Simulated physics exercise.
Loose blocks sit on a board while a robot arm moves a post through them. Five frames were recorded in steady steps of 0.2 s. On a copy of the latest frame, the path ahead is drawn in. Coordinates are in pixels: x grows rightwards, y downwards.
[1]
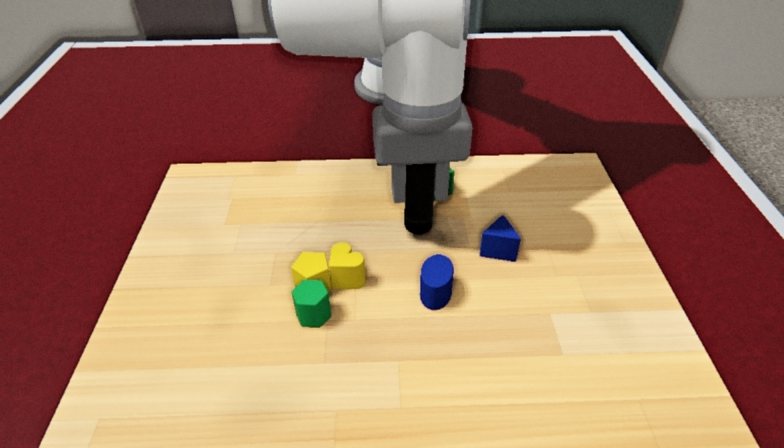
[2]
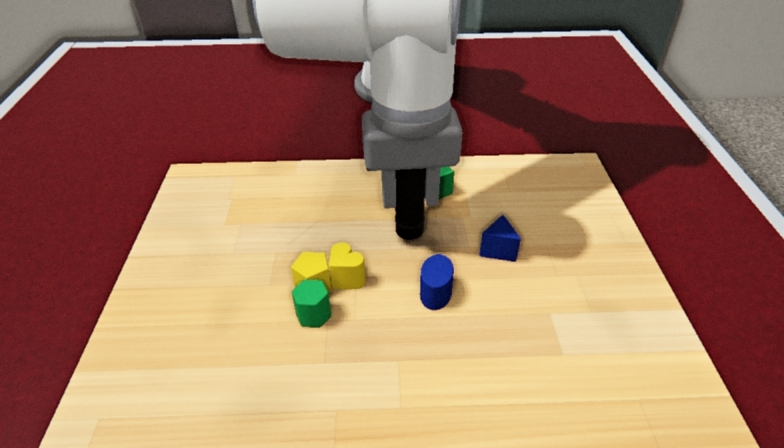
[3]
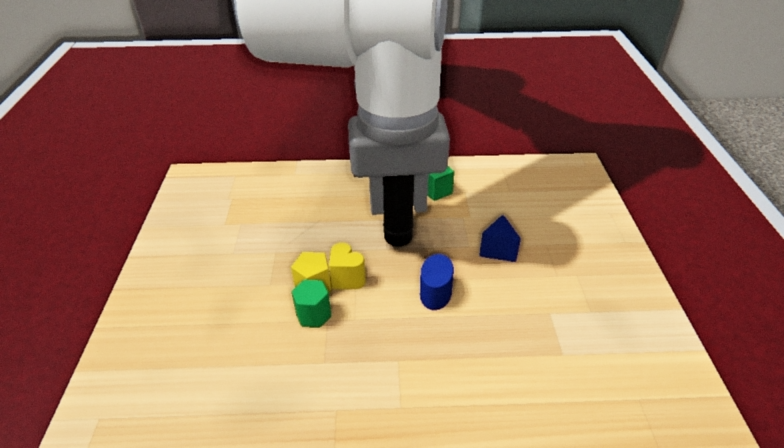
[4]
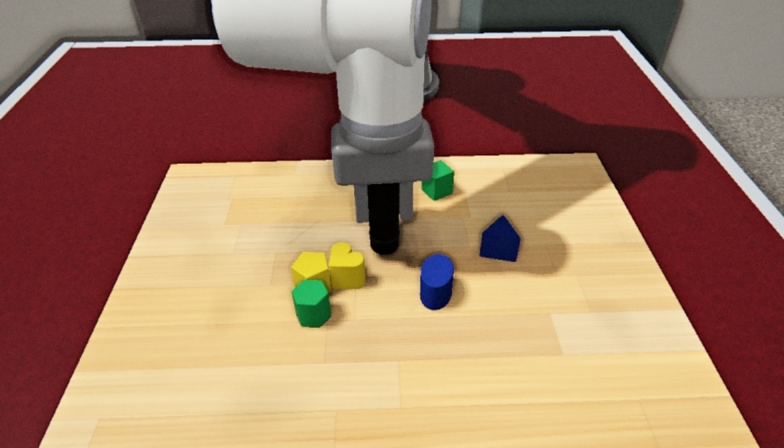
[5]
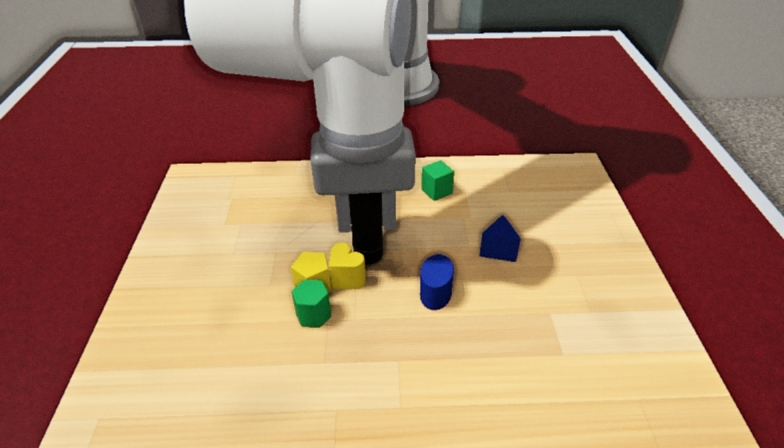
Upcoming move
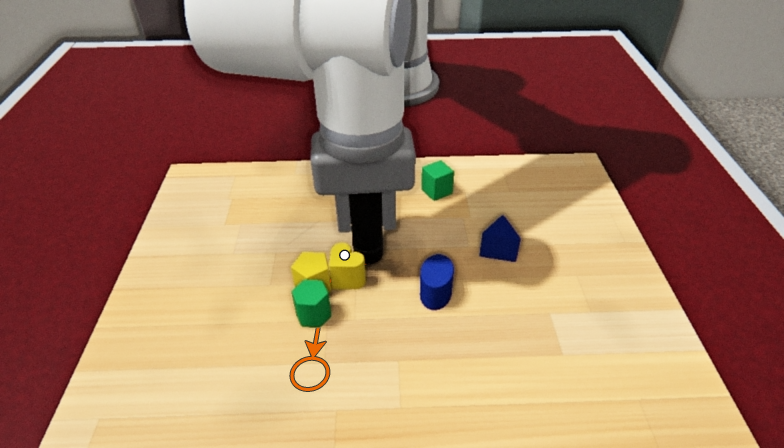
We see yellow, green and blue blocks scattered on a light wooden board as a robot arm moves its black post toward the viewer and to the left, nearing the yellow heart block, while the blocks stay still.
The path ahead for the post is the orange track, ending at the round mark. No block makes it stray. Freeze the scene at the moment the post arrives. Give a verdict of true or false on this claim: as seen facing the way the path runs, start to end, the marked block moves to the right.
This is true.
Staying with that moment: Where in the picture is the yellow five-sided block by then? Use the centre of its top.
The spot you're after is about (263, 284) in the image.
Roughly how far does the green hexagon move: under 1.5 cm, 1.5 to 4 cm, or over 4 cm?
My prediction: Over 4 cm.
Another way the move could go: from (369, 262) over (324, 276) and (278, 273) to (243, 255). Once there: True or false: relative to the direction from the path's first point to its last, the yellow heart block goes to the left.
Answer: True.
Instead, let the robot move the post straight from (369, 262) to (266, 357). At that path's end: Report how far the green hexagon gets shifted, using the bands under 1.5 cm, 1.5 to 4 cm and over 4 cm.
Above 4 cm.
The line goes from (369, 262) over (328, 284) and (319, 325) to (310, 373); the dot is on the yellow heart block.
What follows on the original path. One third of the way, post (327, 277); green hexagon (303, 304), turned 30° anticlockwise; yellow five-sided block (274, 279); yellow heart block (307, 278), turned 15° anticlockwise.
Two thirds of the way, post (317, 318); green hexagon (287, 338), turned 80° anticlockwise; yellow five-sided block (263, 284), turned 25° clockwise; yellow heart block (284, 306), turned 35° clockwise.
At the end, post (309, 366); green hexagon (268, 364), turned 50° anticlockwise; yellow five-sided block (263, 284), turned 25° clockwise; yellow heart block (281, 308), turned 50° clockwise; blue elliptical block unmoved.
